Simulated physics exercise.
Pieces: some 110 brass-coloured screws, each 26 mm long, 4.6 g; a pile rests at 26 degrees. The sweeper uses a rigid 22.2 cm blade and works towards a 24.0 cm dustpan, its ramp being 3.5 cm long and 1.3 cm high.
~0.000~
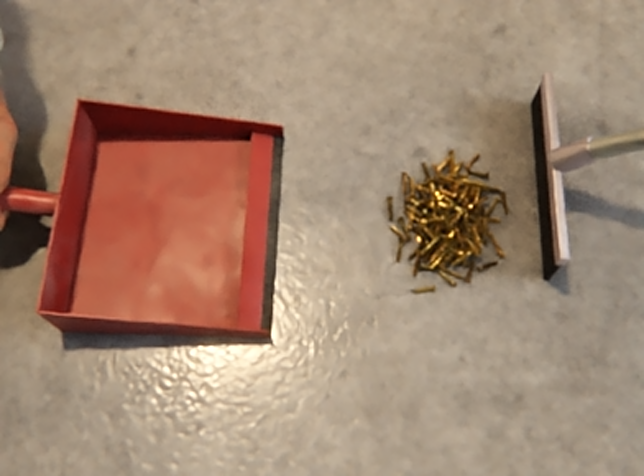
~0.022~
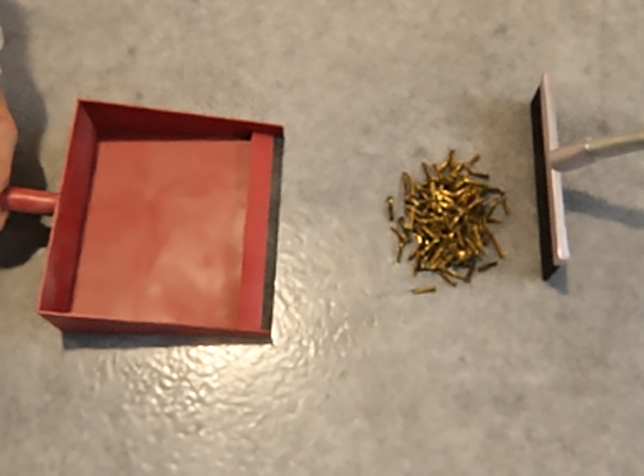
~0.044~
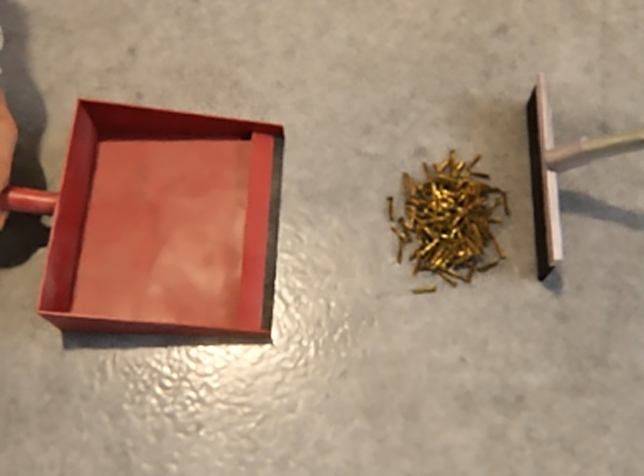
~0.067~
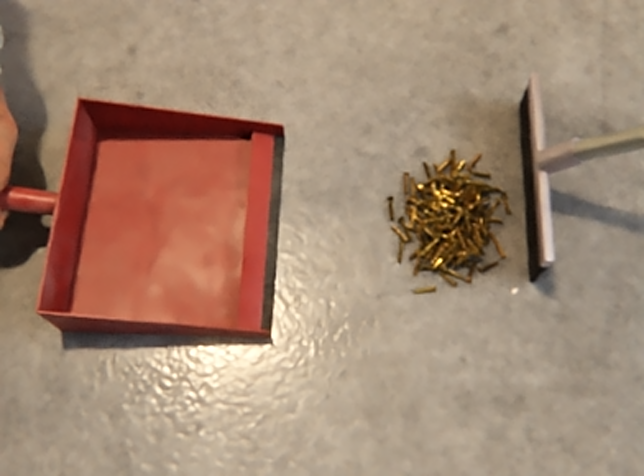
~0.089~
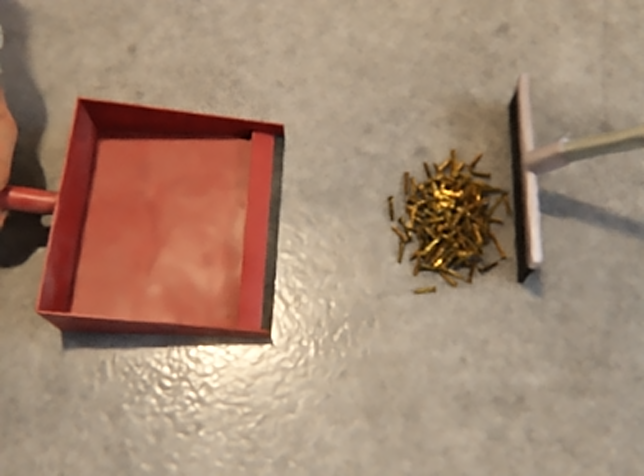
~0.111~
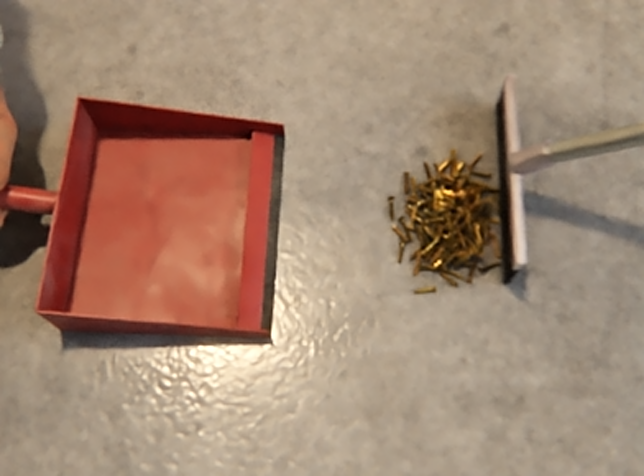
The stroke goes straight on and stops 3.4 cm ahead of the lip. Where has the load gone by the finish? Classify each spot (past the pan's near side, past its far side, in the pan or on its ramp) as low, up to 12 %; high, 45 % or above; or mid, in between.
Near side low, far side low, pan mid.
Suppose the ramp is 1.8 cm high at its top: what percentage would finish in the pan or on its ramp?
Roughly 25 per cent.
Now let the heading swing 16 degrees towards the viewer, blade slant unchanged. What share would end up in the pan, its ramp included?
It comes to roughly 35 in a hundred.
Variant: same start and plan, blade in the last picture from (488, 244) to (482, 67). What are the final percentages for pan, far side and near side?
That ends as pan 50, far 5, and near 0.
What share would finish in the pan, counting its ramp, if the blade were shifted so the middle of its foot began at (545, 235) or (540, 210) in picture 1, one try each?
Some 35 and 40 per cent.
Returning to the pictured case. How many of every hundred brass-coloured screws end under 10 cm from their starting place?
Some 0 per cent.
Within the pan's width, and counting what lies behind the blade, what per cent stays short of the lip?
Share there: Around 60 percent.
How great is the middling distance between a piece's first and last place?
It comes to some 20 cm.
After 0.26 s, middle of the blade 14 cm from the lip; 0 % over the lip, far side 0 %, near side 0 %.
After 0.36 s, middle of the blade 6 cm from the lip; 0 % over the lip, far side 0 %, near side 0 %.
After 0.60 s, middle of the blade 4 cm from the lip; 40 % over the lip, far side 0 %, near side 0 %.
In the end, at 1.3 s, near side 0 %, far side 0 %, pan 35 %, in front of the lip or behind the blade 60 %.
